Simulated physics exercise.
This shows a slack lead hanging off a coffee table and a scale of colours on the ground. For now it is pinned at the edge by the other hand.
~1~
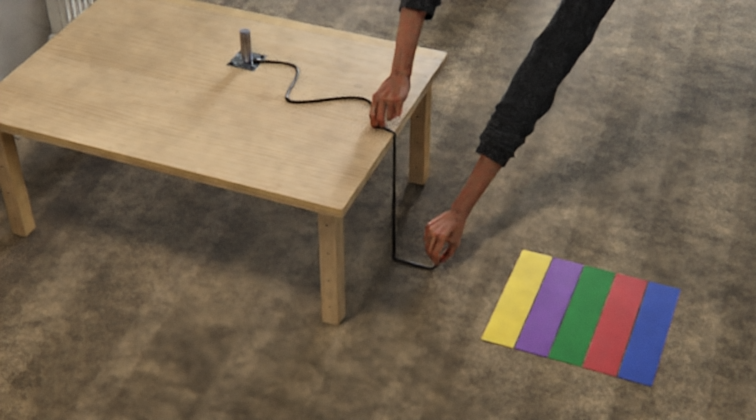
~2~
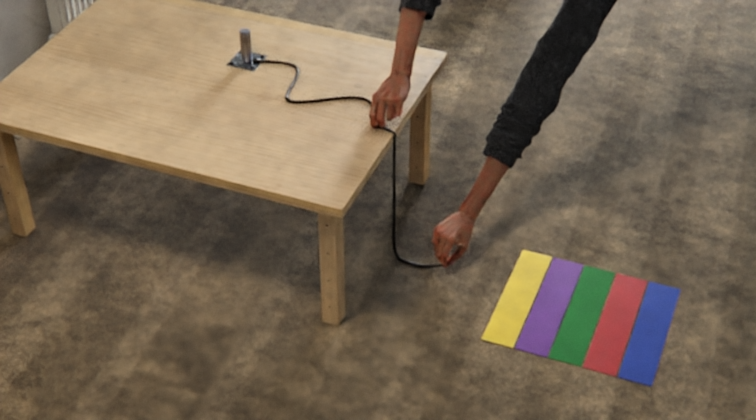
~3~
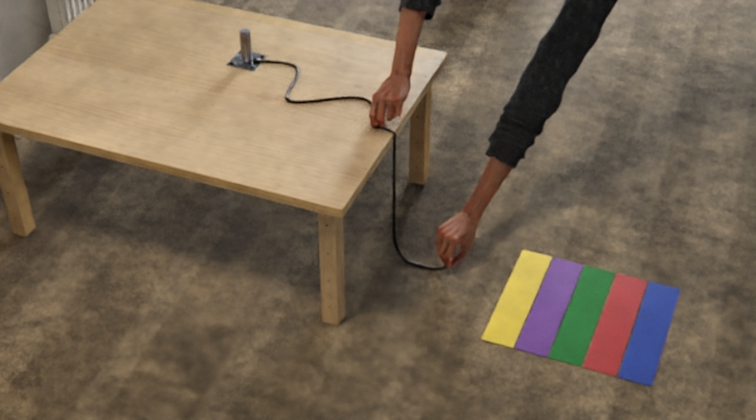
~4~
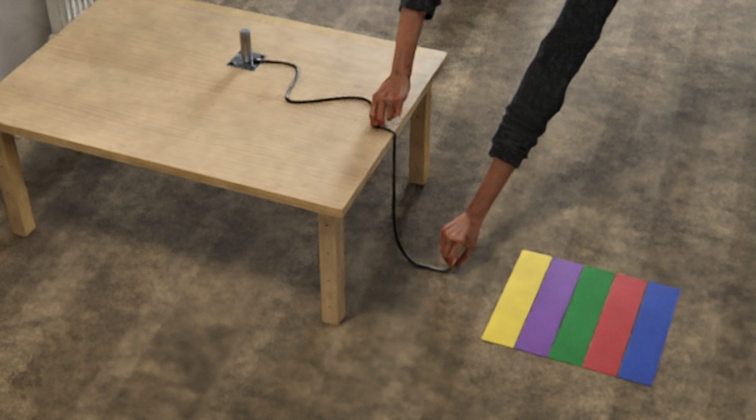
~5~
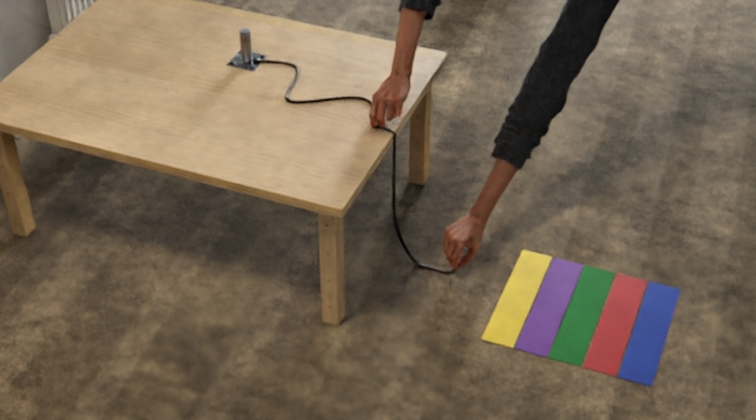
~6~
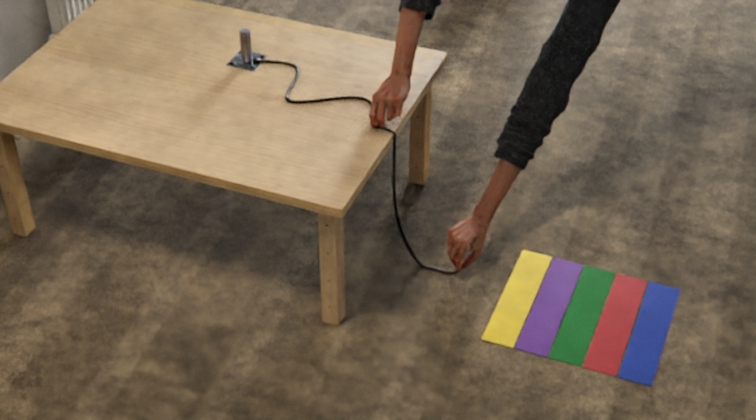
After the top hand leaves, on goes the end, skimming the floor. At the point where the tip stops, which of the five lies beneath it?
The red strip lies beneath it.
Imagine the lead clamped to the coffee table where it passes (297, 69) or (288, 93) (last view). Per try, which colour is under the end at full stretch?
Try 1: Red; try 2: Green.
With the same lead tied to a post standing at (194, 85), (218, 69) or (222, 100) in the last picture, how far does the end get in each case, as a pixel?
The first try gives about (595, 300), the second about (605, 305) and the third about (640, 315).
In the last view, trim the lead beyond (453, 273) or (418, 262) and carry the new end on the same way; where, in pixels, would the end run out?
It would end up close to (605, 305), then close to (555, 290).
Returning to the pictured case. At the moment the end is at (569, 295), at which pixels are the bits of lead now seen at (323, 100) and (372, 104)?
The first goes to (366, 109), the other to (402, 135).
Soon after, end near (569, 295); over purple.
Then, end near (603, 304); over green.
At full stretch, end near (624, 309); over red. It gets as far as the red strip.
